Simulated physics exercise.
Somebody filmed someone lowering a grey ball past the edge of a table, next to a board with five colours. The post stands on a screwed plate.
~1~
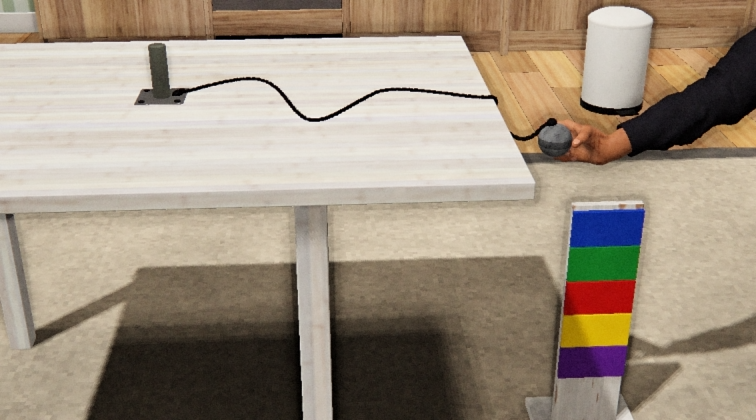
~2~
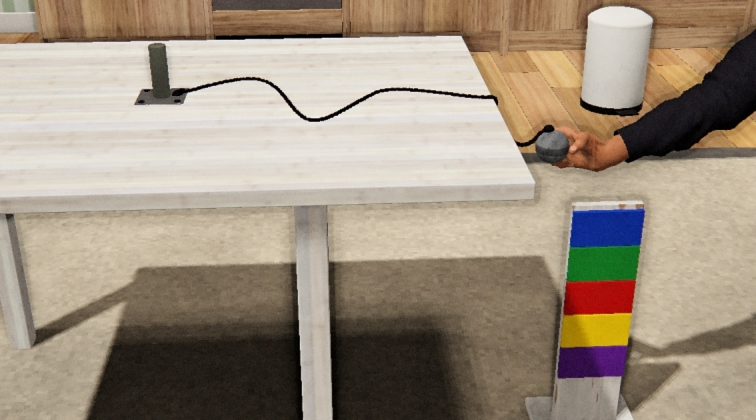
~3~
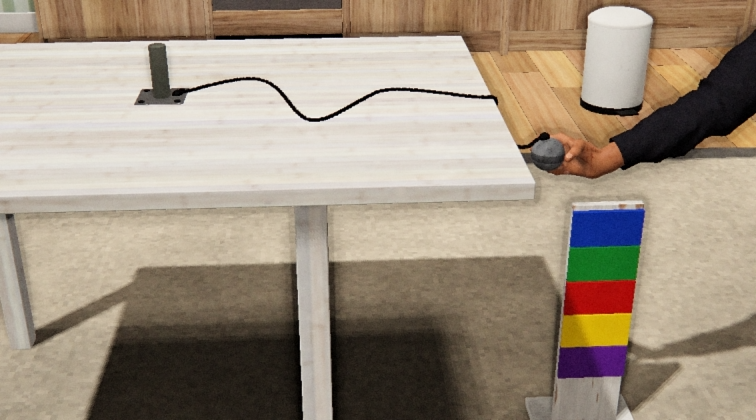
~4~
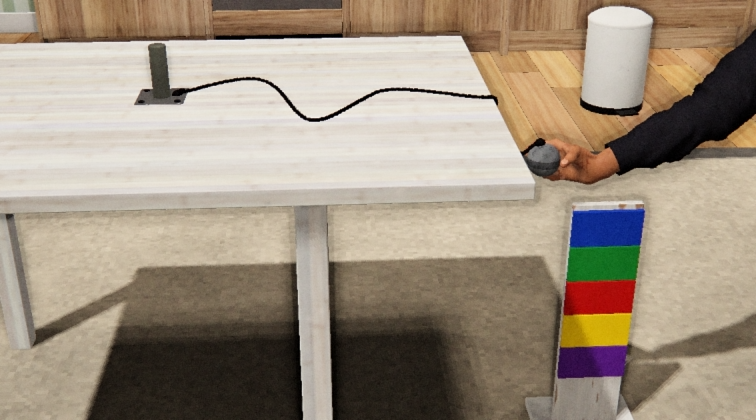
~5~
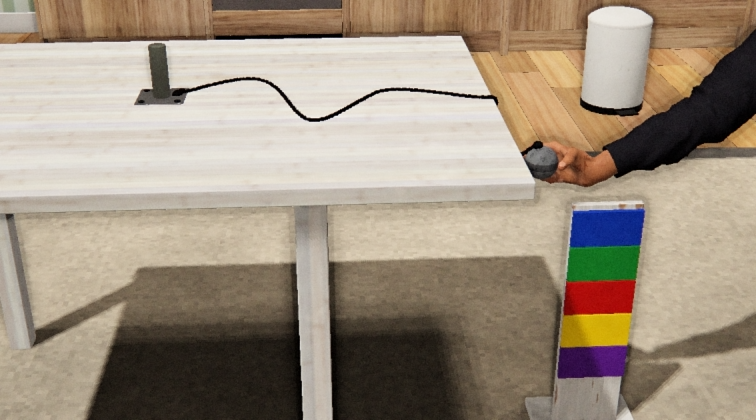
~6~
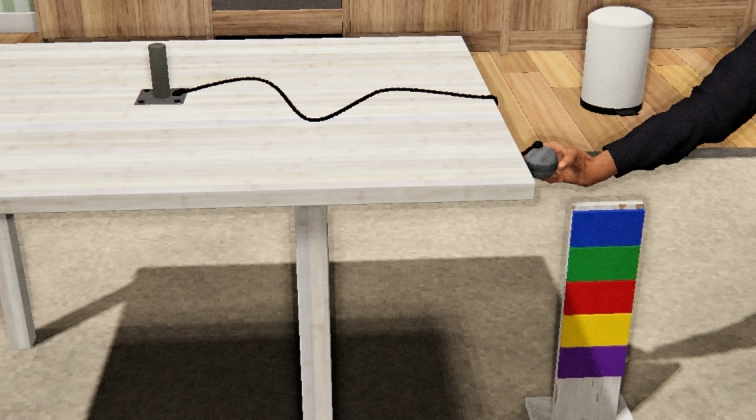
A hand in a dark sleeve holds a grey ball just off the right edge of a pale wooden table, seen from slightly above in a wood-floored room. A black cord runs in waves across the tabletop from a dark post on a screwed plate, with a blue, green, red, yellow and purple striped board below the hand and a white cylinder behind. The hand moves the ball slightly down and left, then barely moves, while the camera stays still.
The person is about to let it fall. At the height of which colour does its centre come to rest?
The yellow one.
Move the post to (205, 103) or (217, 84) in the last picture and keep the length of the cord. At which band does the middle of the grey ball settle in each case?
Taking them in turn: Purple; purple.
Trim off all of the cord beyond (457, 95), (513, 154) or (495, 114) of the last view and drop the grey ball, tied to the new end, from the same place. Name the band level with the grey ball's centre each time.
Taking them in turn: Blue; red; green.
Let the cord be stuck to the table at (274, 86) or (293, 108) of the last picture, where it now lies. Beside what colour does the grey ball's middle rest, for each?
It would be red; green.
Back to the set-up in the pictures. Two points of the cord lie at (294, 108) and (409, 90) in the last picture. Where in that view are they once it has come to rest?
The first at (372, 98), the second at (493, 158).
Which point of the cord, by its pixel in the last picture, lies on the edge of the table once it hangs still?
It lies at about (364, 99).
Soon after, ball near (494, 310); level with red.
After that, ball near (478, 320); level with yellow.
In the end, ball near (480, 324); level with yellow. The cord holds its middle at yellow.
